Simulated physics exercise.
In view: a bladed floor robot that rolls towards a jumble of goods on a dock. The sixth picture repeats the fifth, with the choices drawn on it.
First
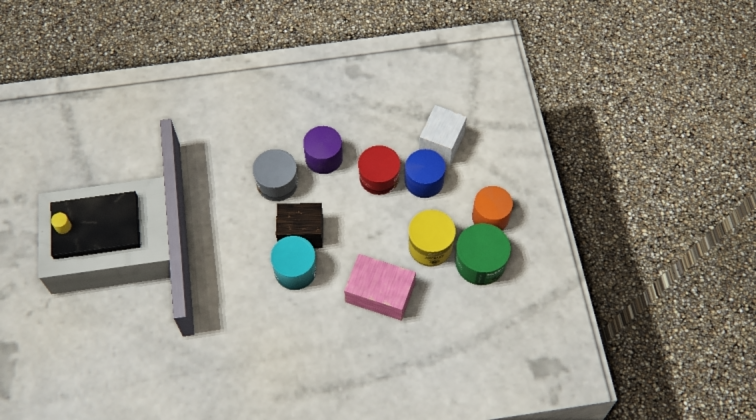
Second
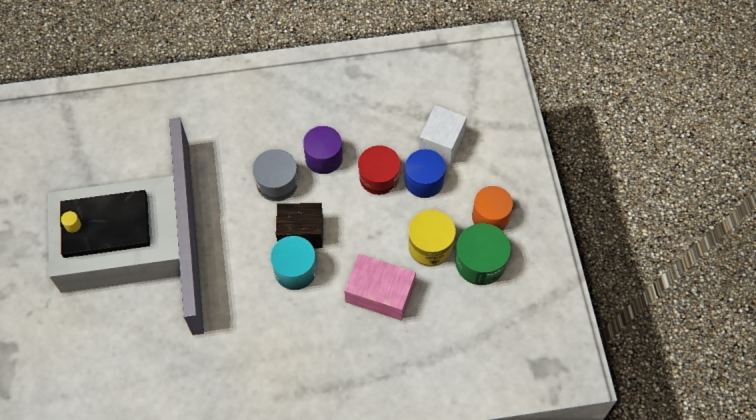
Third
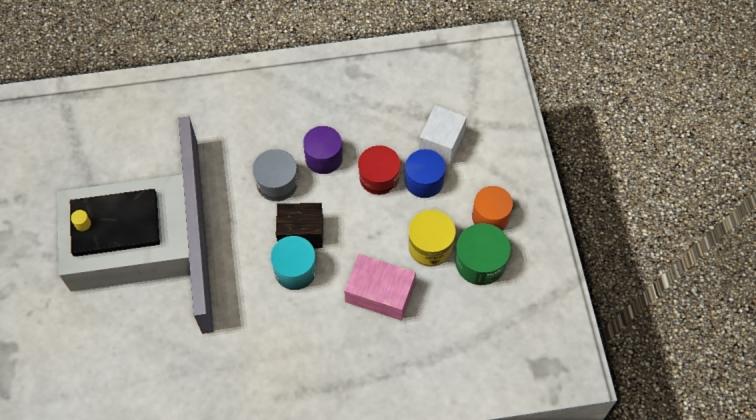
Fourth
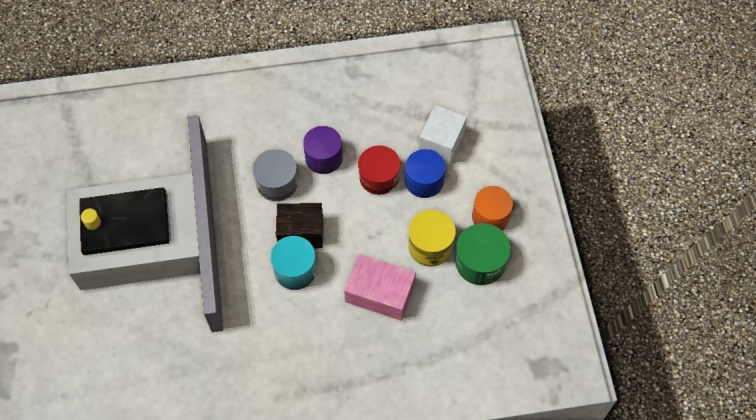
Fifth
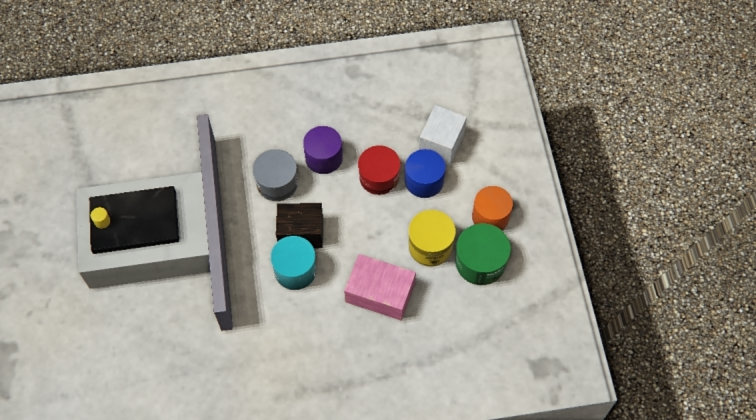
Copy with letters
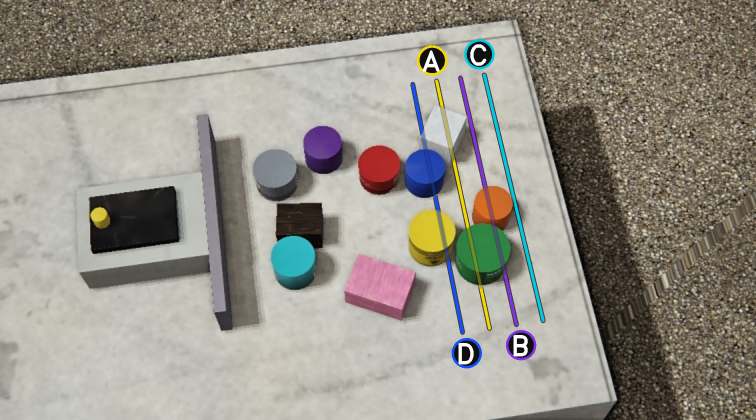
A grey bladed machine with a black top and a small yellow knob rolls slowly and steadily rightward across a pale slab. Its upright blade draws nearer to a loose cluster of coloured round containers and a few blocks, narrowing the gap, while all of those goods stay still and untouched.
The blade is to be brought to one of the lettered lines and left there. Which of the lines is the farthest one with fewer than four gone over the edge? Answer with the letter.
Line B.
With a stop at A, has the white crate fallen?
No.
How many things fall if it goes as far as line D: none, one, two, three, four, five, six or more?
By then, none.
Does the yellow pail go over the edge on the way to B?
No.
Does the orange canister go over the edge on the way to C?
Yes.
On the marked copy, A at (461, 197); B at (487, 194); C at (512, 190); D at (436, 201).
With B. Early on, robot (242, 204); purple canister (348, 137); pink crate (387, 288).
Further on, robot (342, 190); orange canister (526, 216); blue canister (499, 188).
At the end, robot (418, 180); orange canister over the edge; green pail (577, 268); one fallen.
As for the rest, A is within the limit but short; C drops five; D is within the limit but short.
